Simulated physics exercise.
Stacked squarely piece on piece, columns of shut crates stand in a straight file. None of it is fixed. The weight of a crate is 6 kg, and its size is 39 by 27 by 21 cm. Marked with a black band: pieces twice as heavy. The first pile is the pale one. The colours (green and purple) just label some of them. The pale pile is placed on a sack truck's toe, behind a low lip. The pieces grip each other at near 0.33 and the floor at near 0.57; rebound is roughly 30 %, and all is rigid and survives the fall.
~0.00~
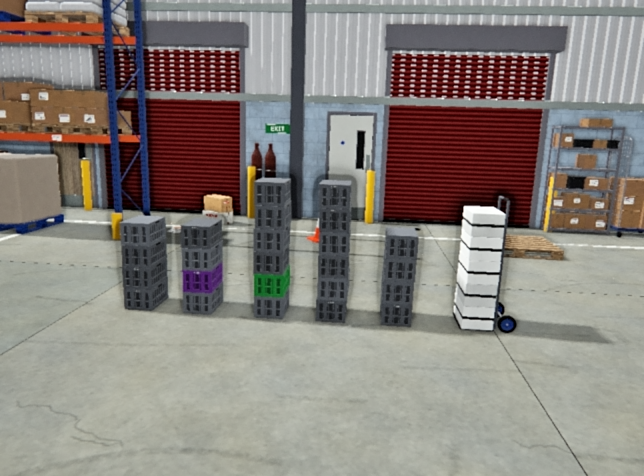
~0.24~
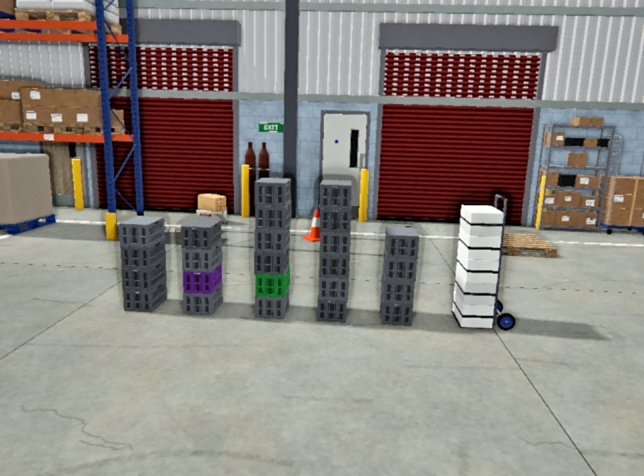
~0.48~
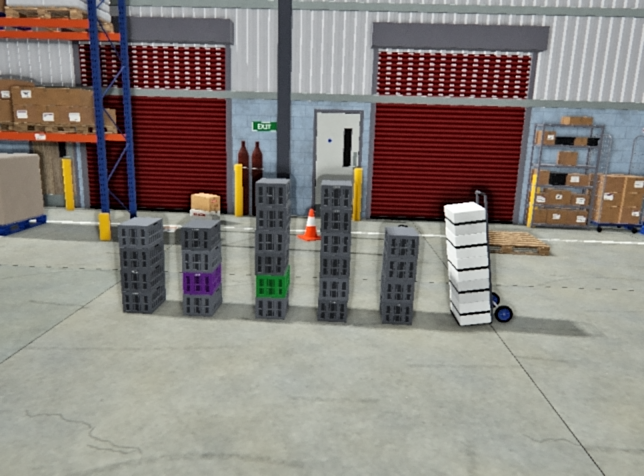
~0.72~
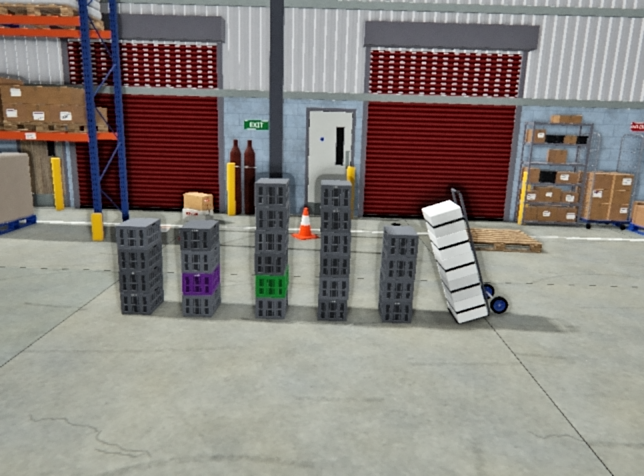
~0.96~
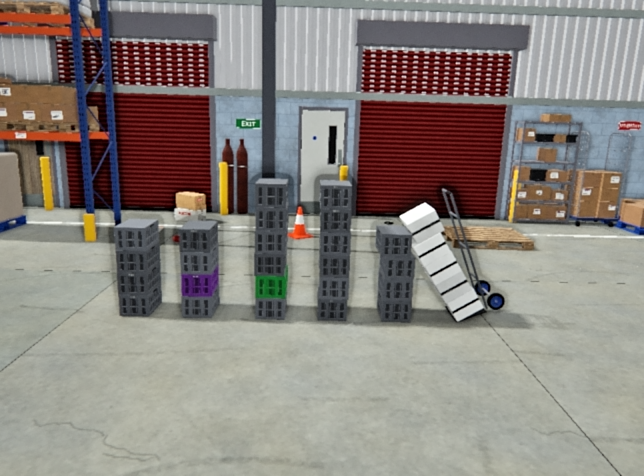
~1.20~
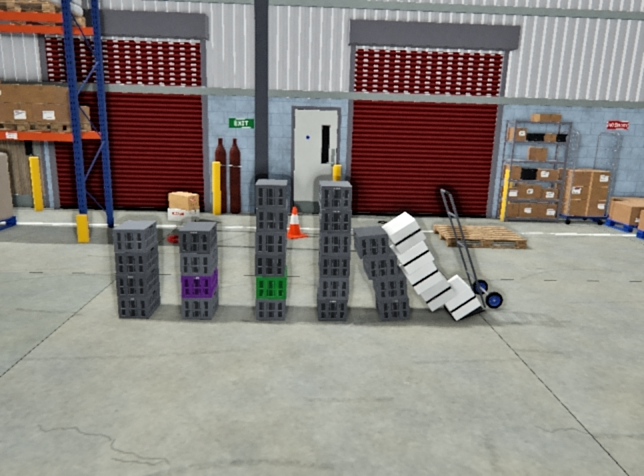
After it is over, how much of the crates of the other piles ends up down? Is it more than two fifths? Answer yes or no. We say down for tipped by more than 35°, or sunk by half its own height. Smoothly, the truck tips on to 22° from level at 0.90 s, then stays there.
Yes.
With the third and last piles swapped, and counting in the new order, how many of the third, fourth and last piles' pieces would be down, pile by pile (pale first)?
Down per pile: Third 3, fourth 6, last 6.
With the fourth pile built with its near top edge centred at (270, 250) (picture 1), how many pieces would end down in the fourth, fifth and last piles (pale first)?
Fourth 1, fifth 3, last 4.
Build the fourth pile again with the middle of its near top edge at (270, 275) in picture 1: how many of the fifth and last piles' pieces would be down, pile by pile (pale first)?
Counts down - fifth: 0; last: 0.
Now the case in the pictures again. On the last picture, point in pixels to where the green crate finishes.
About (227, 295).
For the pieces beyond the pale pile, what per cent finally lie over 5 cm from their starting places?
The shifted ones make up 90 per cent.
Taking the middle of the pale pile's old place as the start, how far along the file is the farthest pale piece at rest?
Distance along: Near 90 cm.
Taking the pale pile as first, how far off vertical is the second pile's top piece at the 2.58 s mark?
Tilt: Near 10 degrees.
By 1.70 s, 5 of the pale pile down; 1 of the 24 other crates down.
By 2.58 s, 5 of the pale pile down; 13 of the 24 other crates down; green crate tilted 35°; purple crate tilted 7°.
By 3.36 s, 5 of the pale pile down; 21 of the 24 other crates down; purple crate tilted 42°, 7 cm lower; green crate tilted 42°, 15 cm lower.
When it is over (4.4 s), 5 of the pale pile down; 21 of the 24 other crates down; purple crate tilted 43°, 8 cm lower; green crate tilted 42°, 15 cm lower. That is 88 per cent. In pixels of the last frame, middles, purple crate near (162, 288), green crate near (227, 295).
